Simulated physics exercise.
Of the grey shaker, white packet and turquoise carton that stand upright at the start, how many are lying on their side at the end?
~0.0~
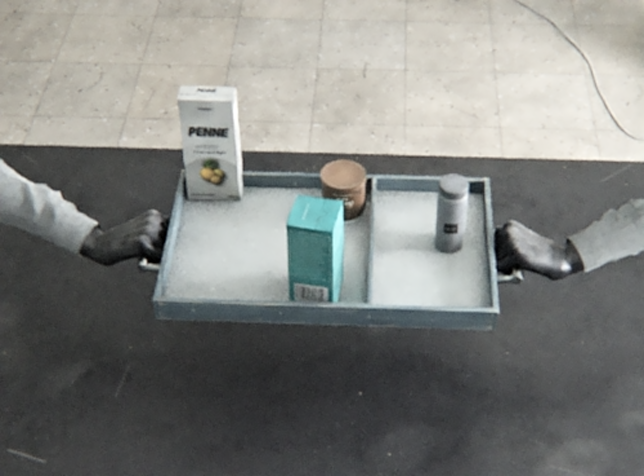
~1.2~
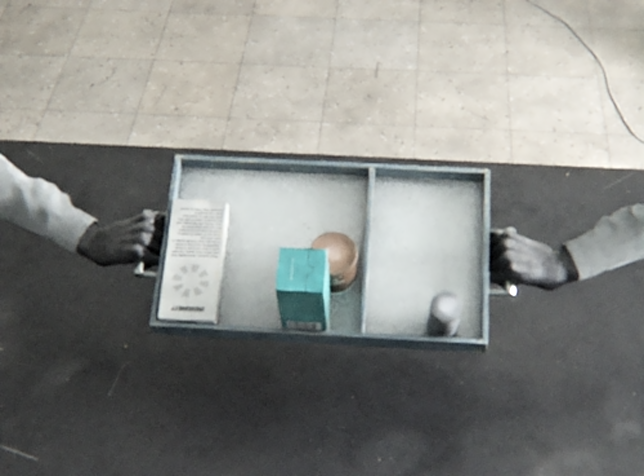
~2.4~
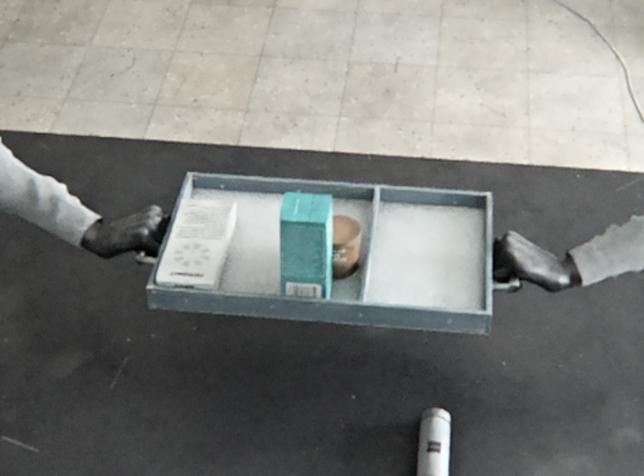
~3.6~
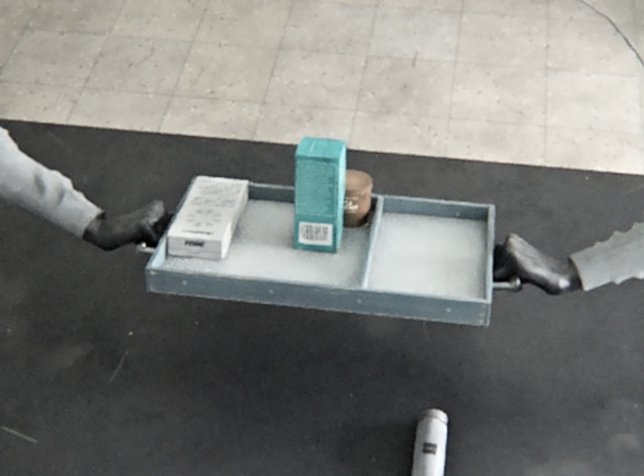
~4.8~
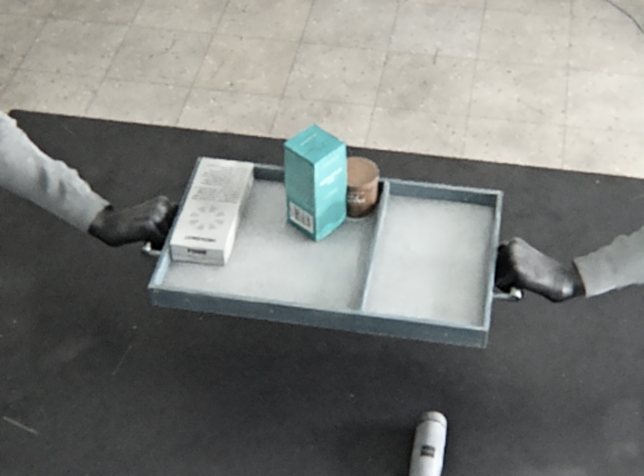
Two of them are lying on their side, the white packet on the tray and the grey shaker on the dark surface below it.
